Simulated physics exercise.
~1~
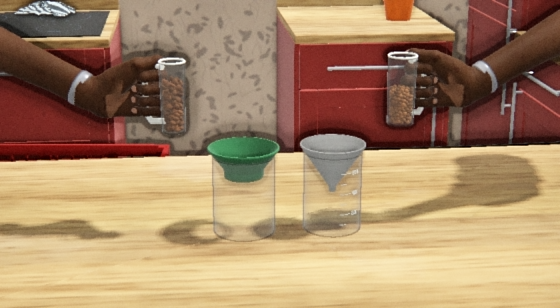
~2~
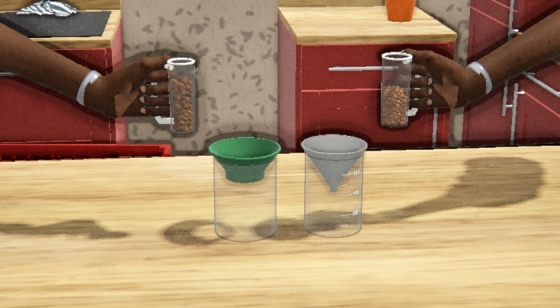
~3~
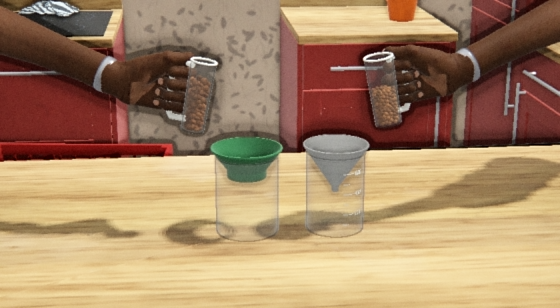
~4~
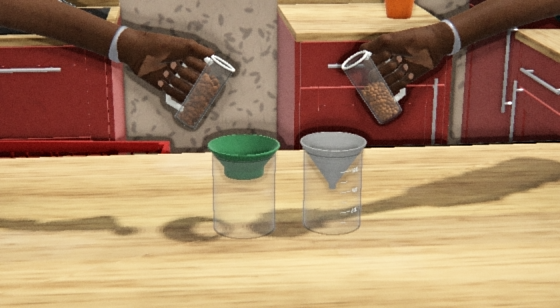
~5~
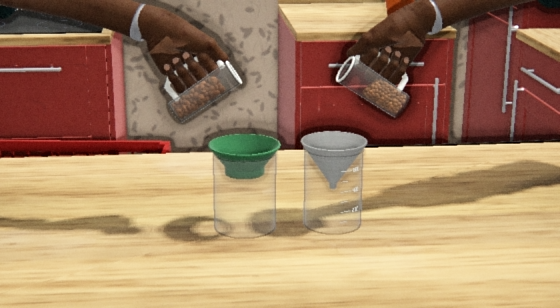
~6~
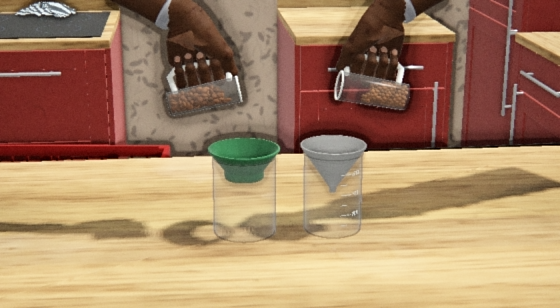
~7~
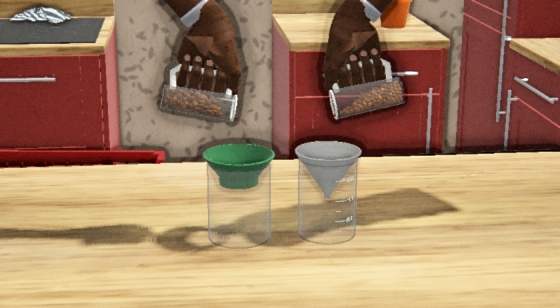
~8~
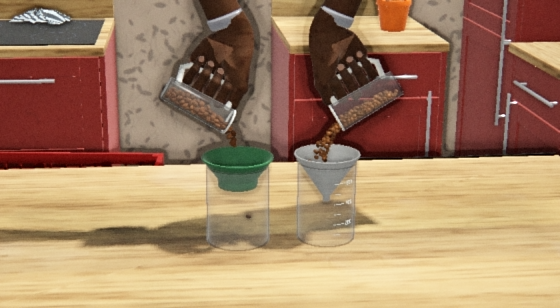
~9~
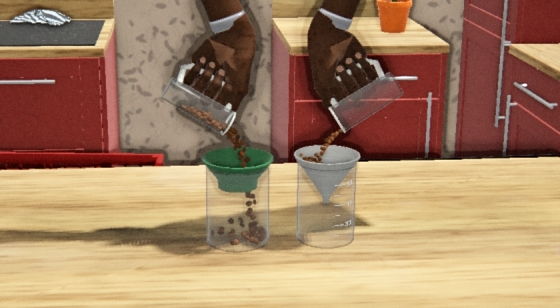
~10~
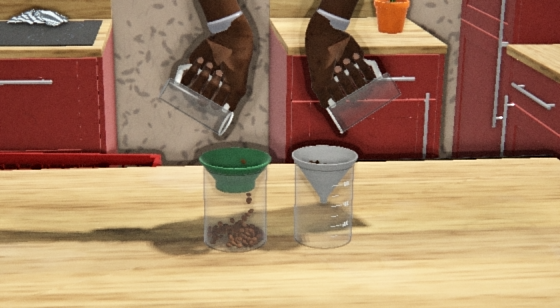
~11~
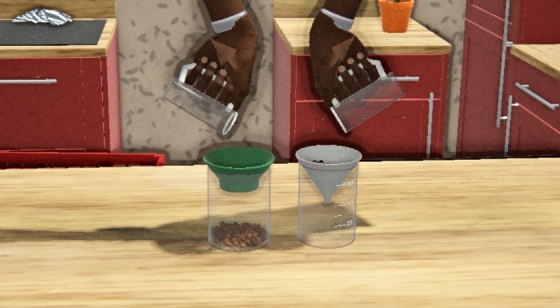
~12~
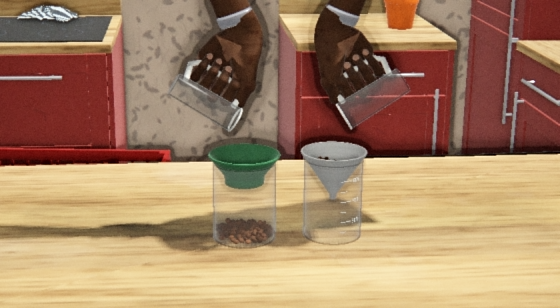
Two dark-skinned hands hold clear cups of small brown pieces above a pale wooden counter in a kitchen with red cabinets, seen from the front. Below them stand two clear jars, the left one topped with a green funnel and the right one with a grey funnel. The hands move inward and tip the cups over until both pour at once. Pieces run through the green funnel and scatter into the left jar, while those on the right gather in the grey funnel. At the end, a brown heap lies in the left jar and the right jar stays empty beneath its clogged funnel.
